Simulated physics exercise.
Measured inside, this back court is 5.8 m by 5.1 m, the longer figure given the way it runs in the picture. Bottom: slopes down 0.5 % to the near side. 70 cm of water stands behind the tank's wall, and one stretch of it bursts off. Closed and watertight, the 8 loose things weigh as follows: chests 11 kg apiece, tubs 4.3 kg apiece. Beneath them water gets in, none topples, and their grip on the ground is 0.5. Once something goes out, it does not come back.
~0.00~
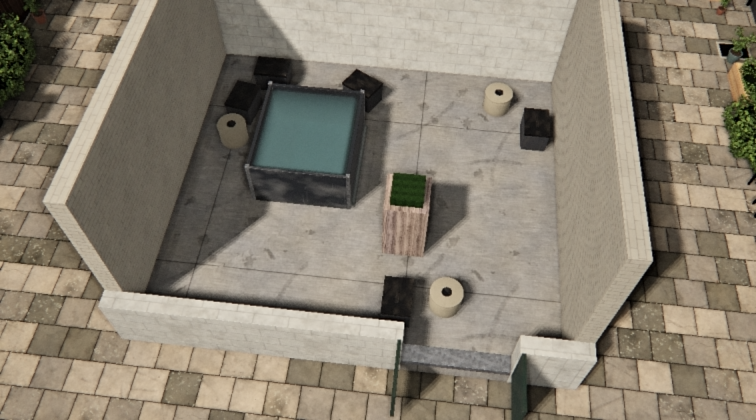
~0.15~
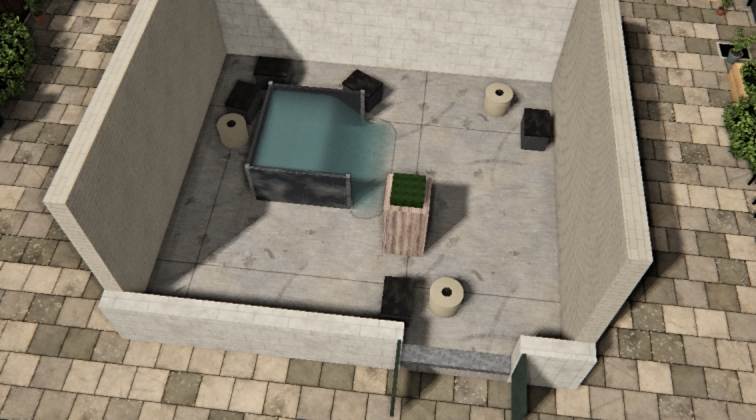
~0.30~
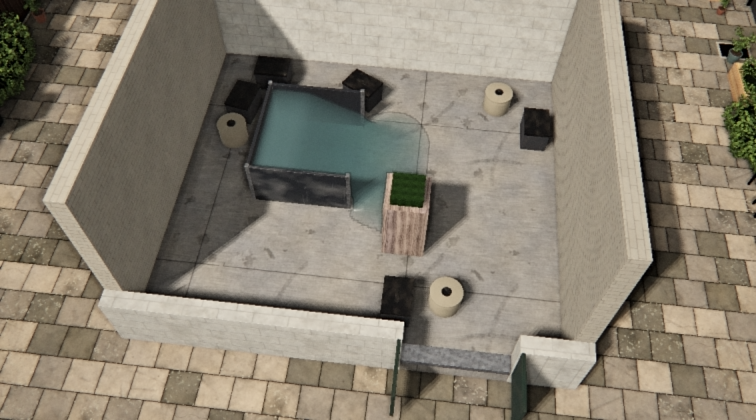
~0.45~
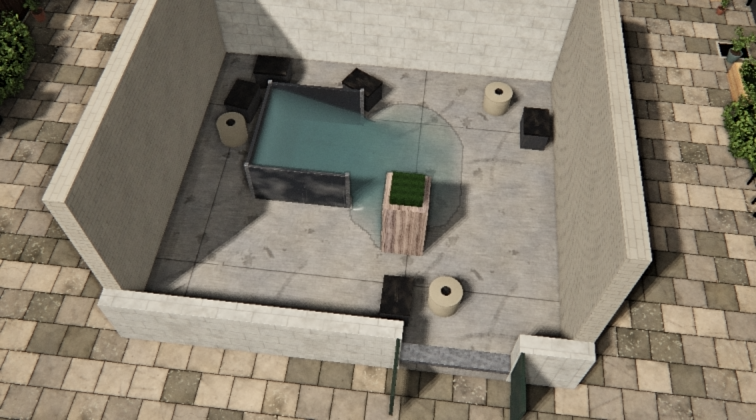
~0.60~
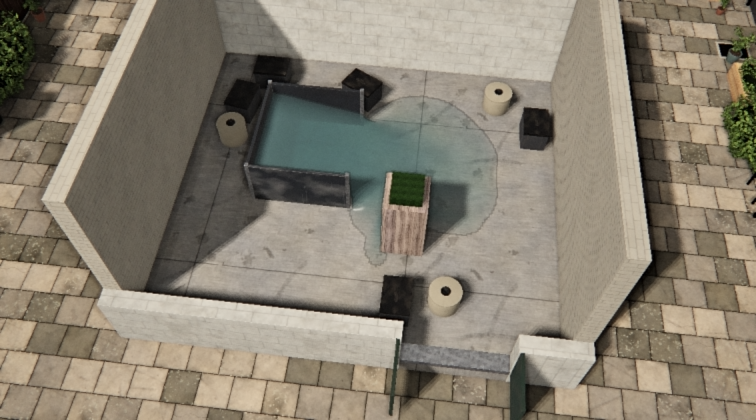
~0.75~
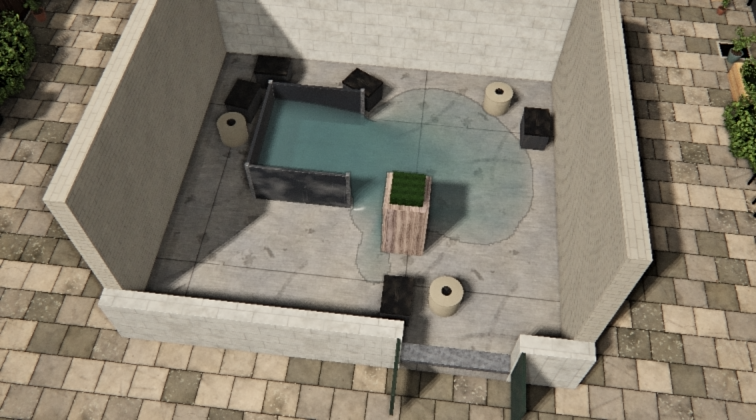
Water spreads from a dark-walled tank across the grey floor of a pale-walled court, seen from high above the near side. Black boxes and three beige tubs stand around the tank and court, with a pinkish, green-topped planter near the middle. The tank's right side gives way and blue-green water pours rightward, wrapping the planter and widening toward the right and near side, while the objects and camera stay still.
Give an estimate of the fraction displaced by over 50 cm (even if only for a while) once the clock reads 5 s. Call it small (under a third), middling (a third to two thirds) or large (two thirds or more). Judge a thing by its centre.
Middling, a third to two thirds.
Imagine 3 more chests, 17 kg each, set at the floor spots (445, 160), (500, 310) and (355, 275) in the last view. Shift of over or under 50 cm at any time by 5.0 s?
Answers in order are crosses the line, crosses the line and does not cross.
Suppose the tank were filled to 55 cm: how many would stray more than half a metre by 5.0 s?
With that change, 3 of them.
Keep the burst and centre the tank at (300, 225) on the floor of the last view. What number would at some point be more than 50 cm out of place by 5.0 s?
Count: 4.
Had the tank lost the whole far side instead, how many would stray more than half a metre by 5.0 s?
Then 6 of them would.
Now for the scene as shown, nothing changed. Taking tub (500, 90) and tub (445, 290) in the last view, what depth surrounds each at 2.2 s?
First about 33 cm, second about 0 cm.
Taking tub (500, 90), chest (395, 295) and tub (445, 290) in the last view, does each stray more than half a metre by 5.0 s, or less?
Taking them in turn, the answers are greater, greater and greater.
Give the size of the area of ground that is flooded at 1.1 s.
The covered patch comes to about 13 m2.
After 1.1 s 0 of 8 are over 50 cm from their spots; 0 afloat.
After 2.2 s 2 of 8 are over 50 cm from their spots; 2 afloat.
After 3.5 s 2 of 8 are over 50 cm from their spots; 3 afloat.
After 5.0 s 5 of 8 are over 50 cm from their spots, and 5 have been at some point; 4 afloat.
